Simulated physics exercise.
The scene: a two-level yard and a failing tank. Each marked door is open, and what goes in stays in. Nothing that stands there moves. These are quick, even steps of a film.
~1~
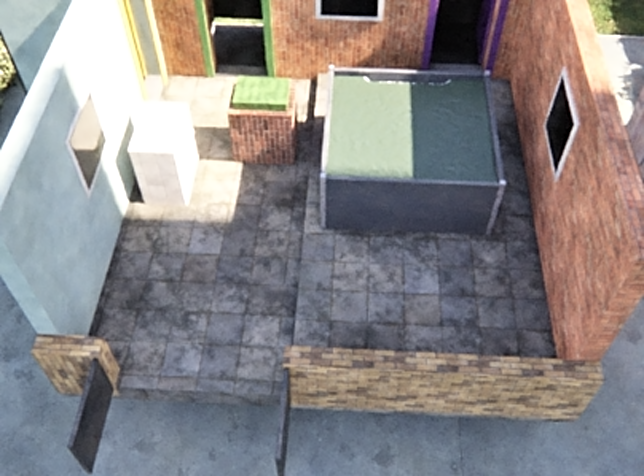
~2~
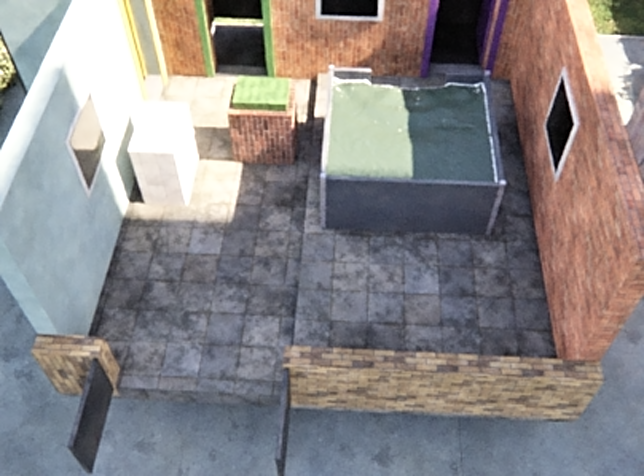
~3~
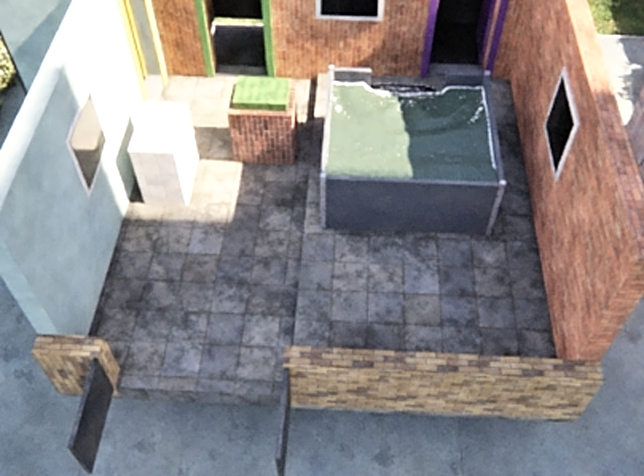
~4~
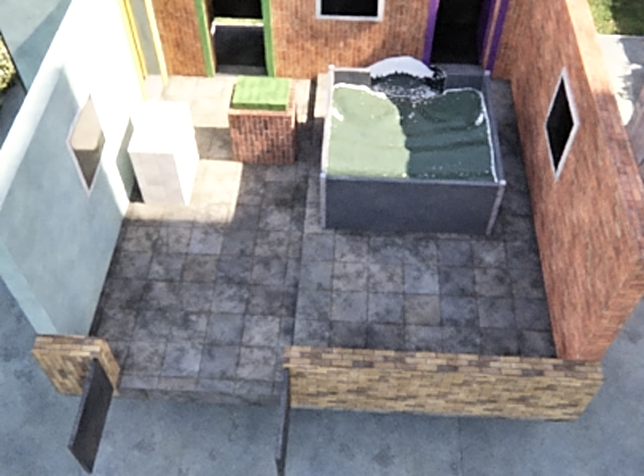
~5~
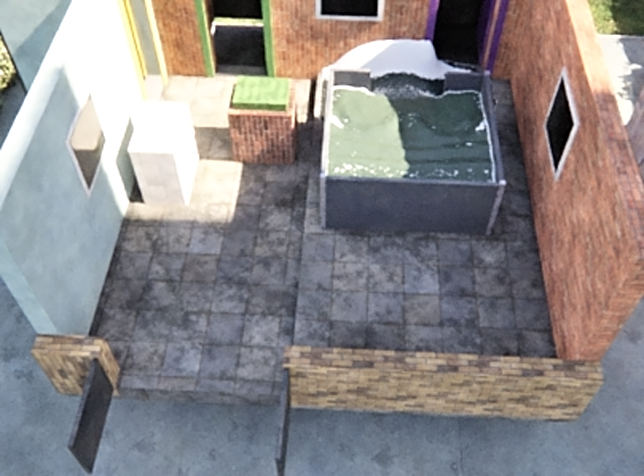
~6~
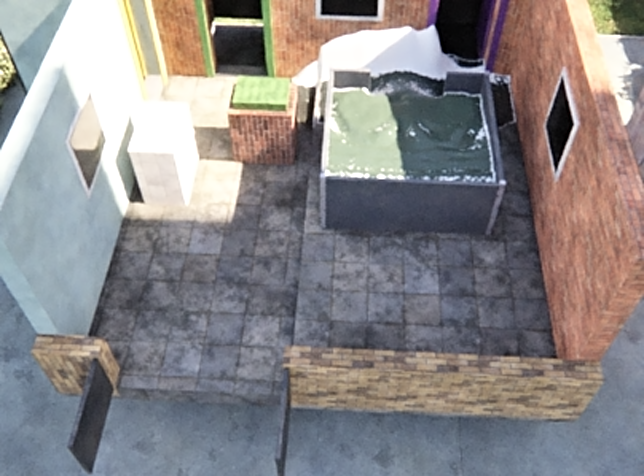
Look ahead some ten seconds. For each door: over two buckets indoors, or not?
The yellow door lets in a lot; the purple door lets in a lot; the green door lets in a lot.
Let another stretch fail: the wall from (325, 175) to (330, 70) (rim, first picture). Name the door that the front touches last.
It is the purple door.
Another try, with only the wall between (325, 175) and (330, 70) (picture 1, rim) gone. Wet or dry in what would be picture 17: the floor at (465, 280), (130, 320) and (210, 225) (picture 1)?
In turn: No water, under water, flooded.
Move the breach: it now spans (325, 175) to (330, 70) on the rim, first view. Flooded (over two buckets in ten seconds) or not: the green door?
My reading: Green lets more in.
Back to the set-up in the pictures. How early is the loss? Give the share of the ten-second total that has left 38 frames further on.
I make it 65 per cent.
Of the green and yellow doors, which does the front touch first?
That is the green-painted one.
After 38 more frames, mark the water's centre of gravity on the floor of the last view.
Near (342, 177).
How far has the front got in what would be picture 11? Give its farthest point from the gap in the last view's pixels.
Around (166, 82).
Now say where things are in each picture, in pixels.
The first picture shows the water tank at (410, 126) is whole and still.
In the second picture, water pours out on the water tank's far side and has run to a hidden place.
In the third picture, the front is at a hidden place, out from the gap on the water tank's far side.
In the fourth picture, water pours out on the water tank's far side and has run to a hidden place.
In the fifth picture, water pours out on the water tank's far side and has run to a hidden place.
In the sixth picture, the front is at a hidden place, out from the gap on the water tank's far side.
A moment on, water covers 25 % of the floor; the yellow door wet at the sill, nothing in, the purple door far over two buckets in, the green door wet at the sill, nothing in.
Next, water covers 40 % of the floor; the yellow door over two buckets in, the purple door far over two buckets in, the green door under two buckets in.
Then, water covers 60 % of the floor; the yellow door far over two buckets in, the purple door far over two buckets in, the green door under two buckets in.
Later, water covers 90 % of the floor; the yellow door far over two buckets in, the purple door far over two buckets in, the green door over two buckets in.
In the end, water covers 95 % of the floor; the yellow door far over two buckets in, the purple door far over two buckets in, the green door far over two buckets in.
